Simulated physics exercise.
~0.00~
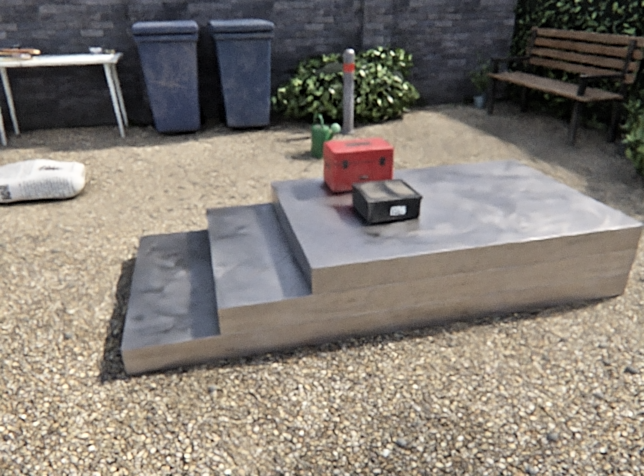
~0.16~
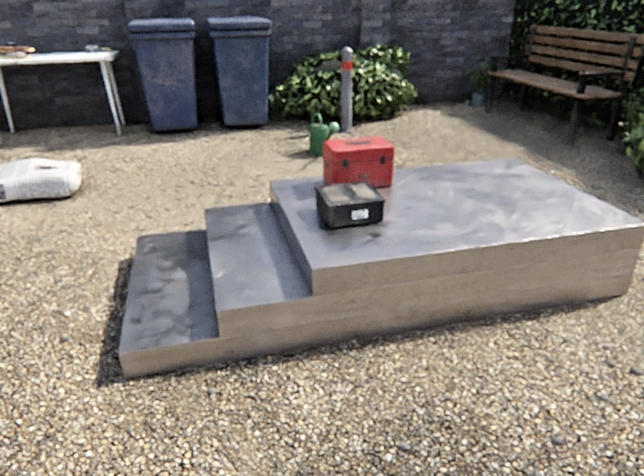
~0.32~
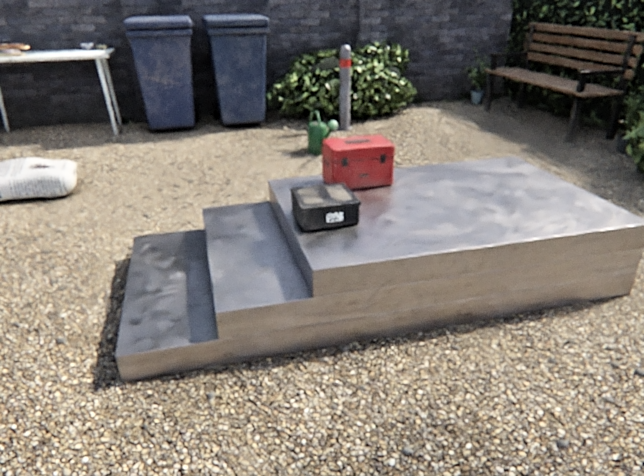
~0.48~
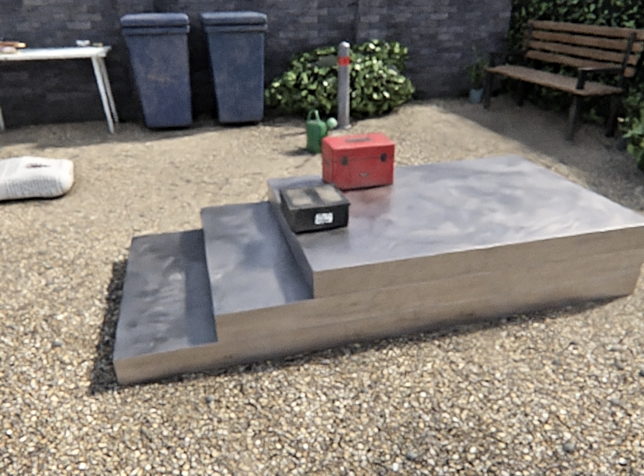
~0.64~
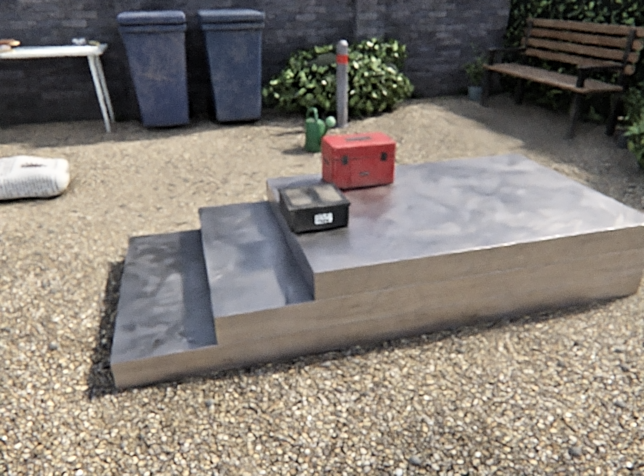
In a gravelly yard with bins and a bench, a black tote slid left along a low landing, away from its spot in front of a red toolbox, then slowed and stopped near the edge above the steps while the toolbox stayed put.
